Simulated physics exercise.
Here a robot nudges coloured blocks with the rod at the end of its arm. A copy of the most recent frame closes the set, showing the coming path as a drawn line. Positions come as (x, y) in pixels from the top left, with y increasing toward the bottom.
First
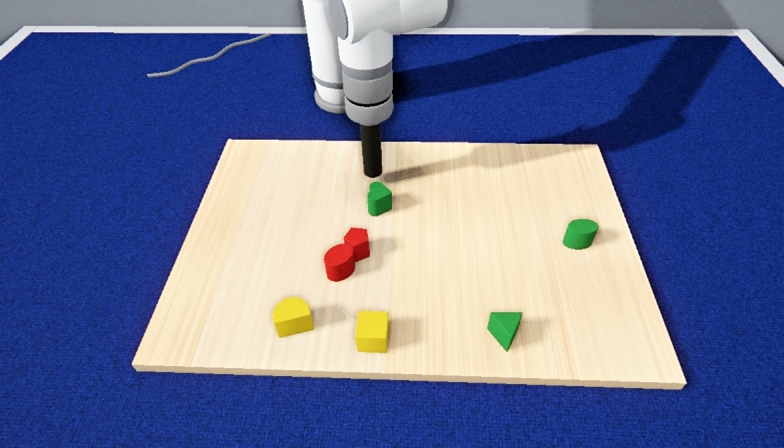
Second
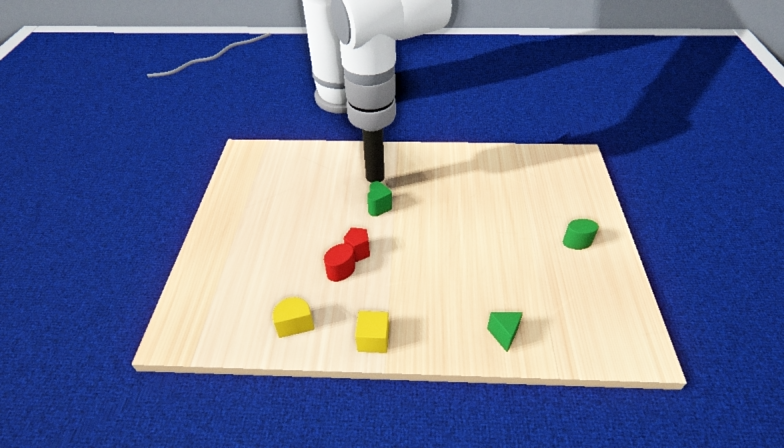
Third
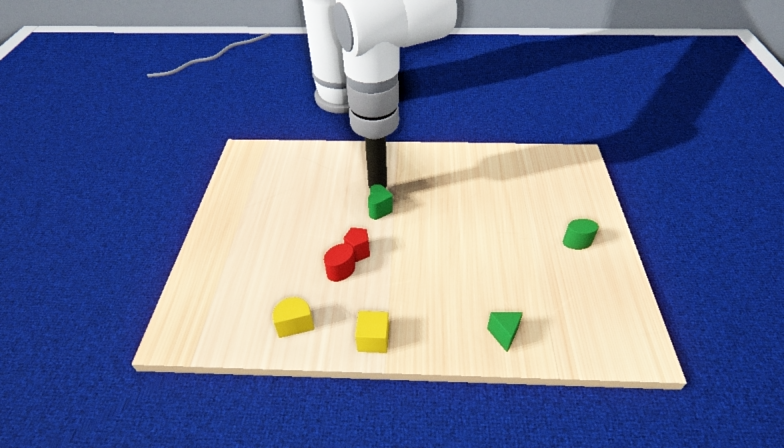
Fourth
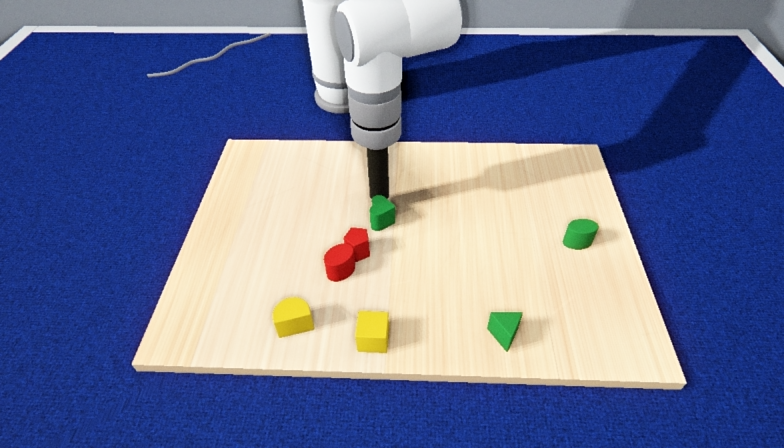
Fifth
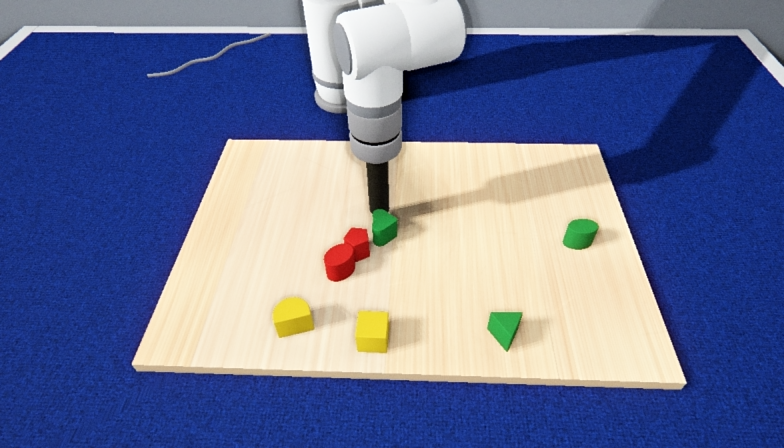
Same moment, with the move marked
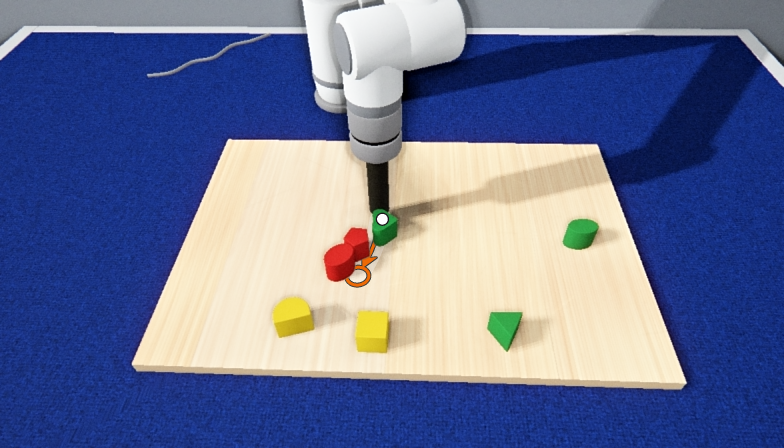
On a wooden board over blue carpet, a robot arm's black rod moves forward, nudging a green block closer to two red blocks.
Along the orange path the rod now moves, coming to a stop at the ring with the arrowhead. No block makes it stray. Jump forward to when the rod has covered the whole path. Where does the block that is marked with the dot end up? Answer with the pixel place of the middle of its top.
I expect it at (385, 252).
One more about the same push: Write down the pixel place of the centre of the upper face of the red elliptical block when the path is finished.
The middle of its upper face should be somewhere near (321, 264).
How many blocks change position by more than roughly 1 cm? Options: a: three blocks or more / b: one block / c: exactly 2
Correct choice: A.
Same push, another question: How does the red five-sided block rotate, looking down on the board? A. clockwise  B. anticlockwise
I choose A.
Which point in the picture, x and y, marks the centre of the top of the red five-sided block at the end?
Final place: (340, 244).
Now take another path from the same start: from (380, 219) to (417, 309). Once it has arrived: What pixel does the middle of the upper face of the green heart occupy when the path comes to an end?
It should be at (391, 294) by then.
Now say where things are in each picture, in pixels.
Rod's lower end at (373, 172); red elliptical block at (339, 254); red five-sided block at (357, 235); green heart at (378, 191), in the first frame.
Rod at (375, 177); blocks still, in the second frame.
Rod at (378, 185); green heart at (379, 194), in the third frame.
Rod at (380, 196); green heart at (381, 205), in the fourth frame.
Rod at (379, 209); red elliptical block at (339, 254); red five-sided block at (357, 235); green heart at (382, 219), in the fifth frame.
Drawn move, from (380, 219) over (373, 247) to (358, 276); the dot is on the green heart.
The first path, step by step. One third of the way, rod at (376, 228); green heart at (385, 237), turned 30° anticlockwise.
Two thirds of the way, rod at (368, 247); red elliptical block at (328, 261); red five-sided block at (345, 242); green heart at (386, 249), turned 90° anticlockwise.
At the end, rod at (357, 267); red elliptical block at (321, 264), turned 20° anticlockwise; red five-sided block at (340, 244), turned 30° clockwise; green heart at (385, 252), turned 110° anticlockwise.
